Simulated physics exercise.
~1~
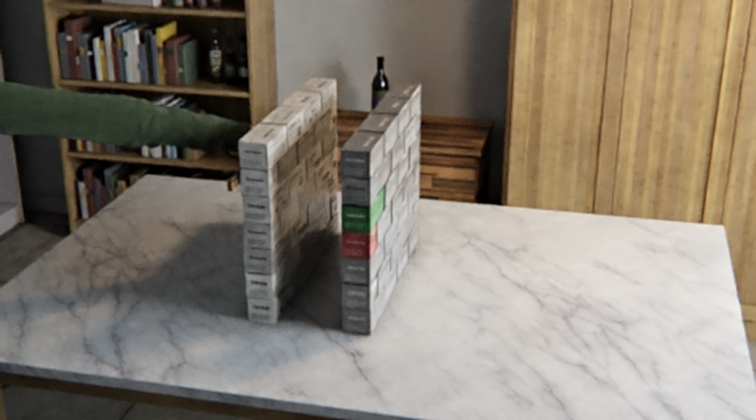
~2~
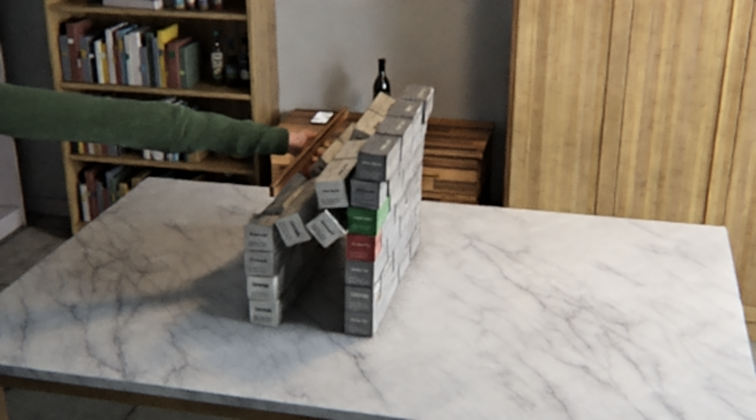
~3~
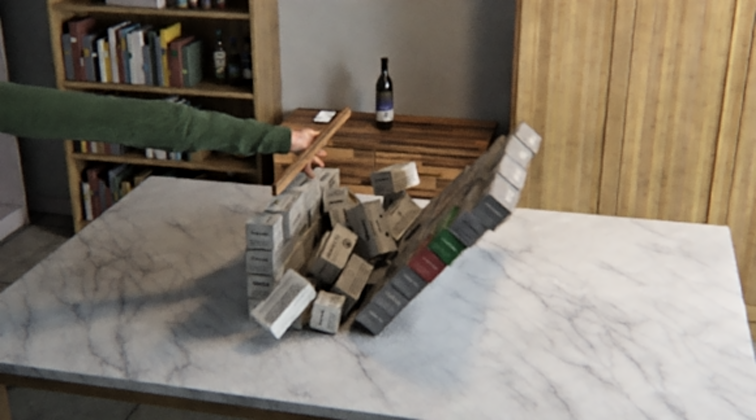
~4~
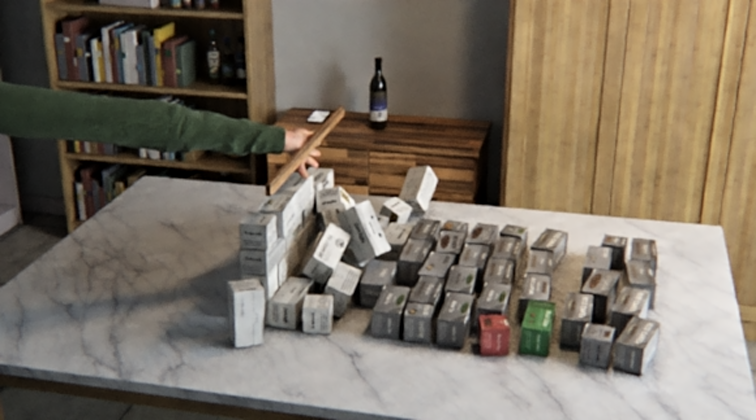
The video shows a hand in a green sleeve pushing a wooden batten into the left of two packet walls on a marble table; its upper part collapses against the second wall, which tips right and falls, leaving its packets, including the green and red ones, spread across the tabletop.
